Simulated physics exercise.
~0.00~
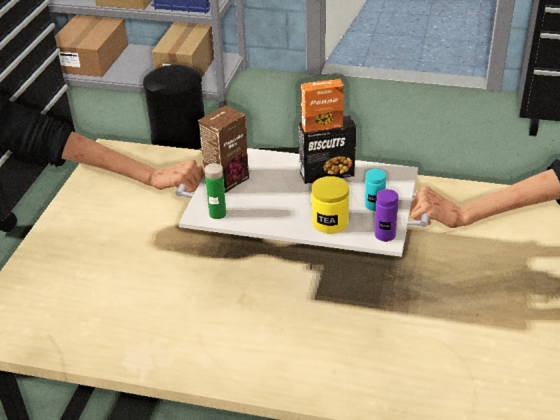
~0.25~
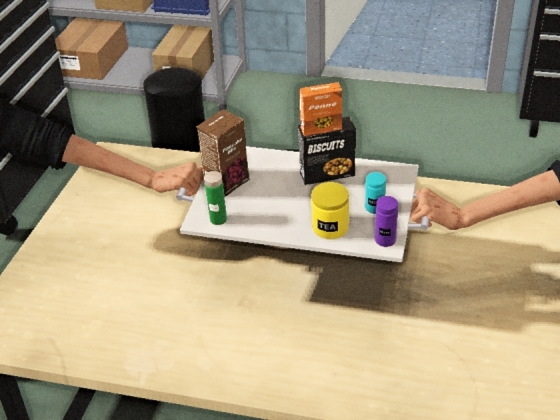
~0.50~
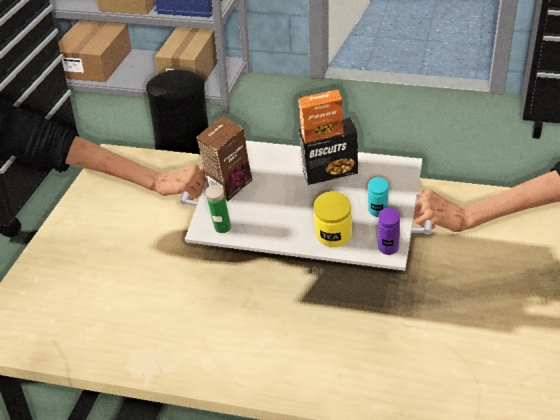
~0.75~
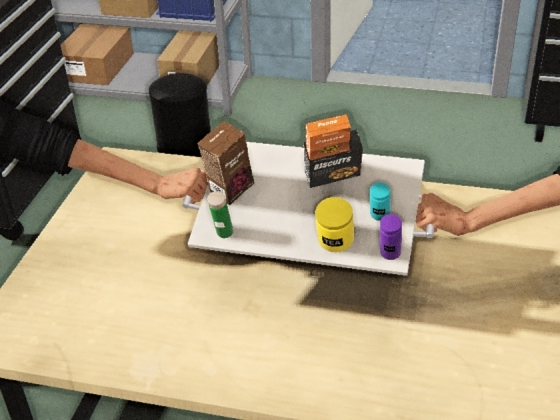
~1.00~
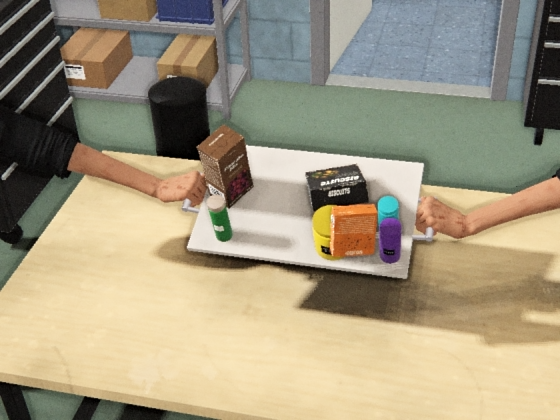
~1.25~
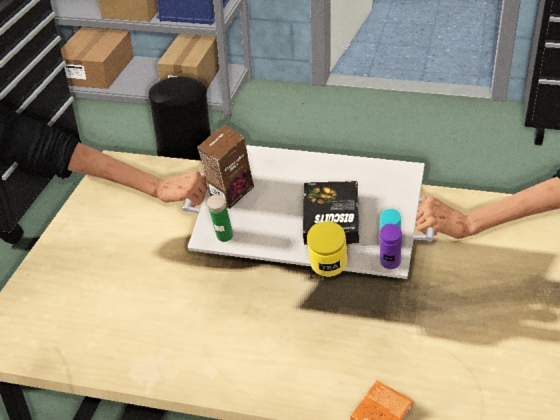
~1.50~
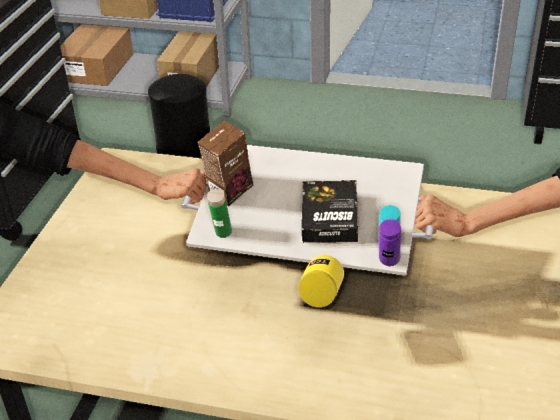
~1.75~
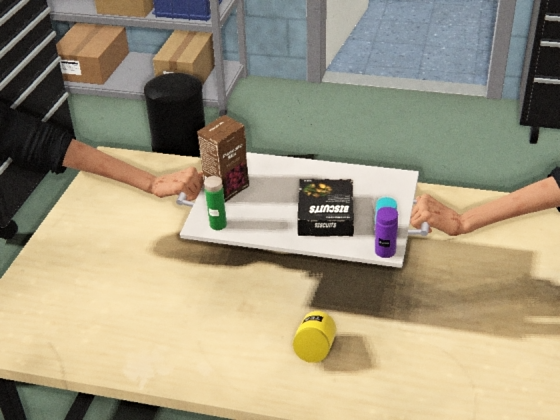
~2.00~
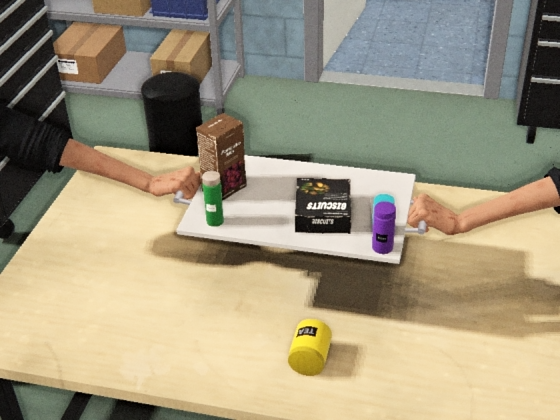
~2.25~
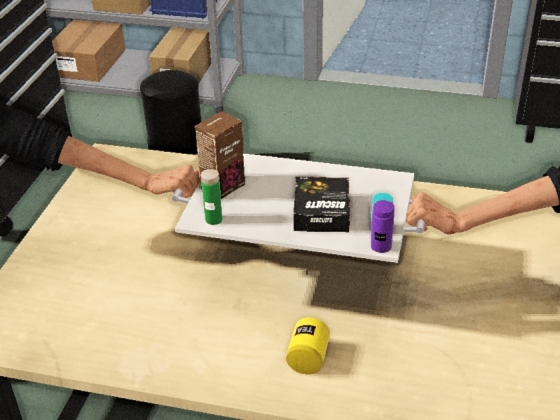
The clip shows two hands tilting a tray of groceries toward the viewer, toppling the black biscuit packet and sending the orange packet, then the yellow jar, off the near edge; the tray levels with the black packet lying flat and the jar on the table.
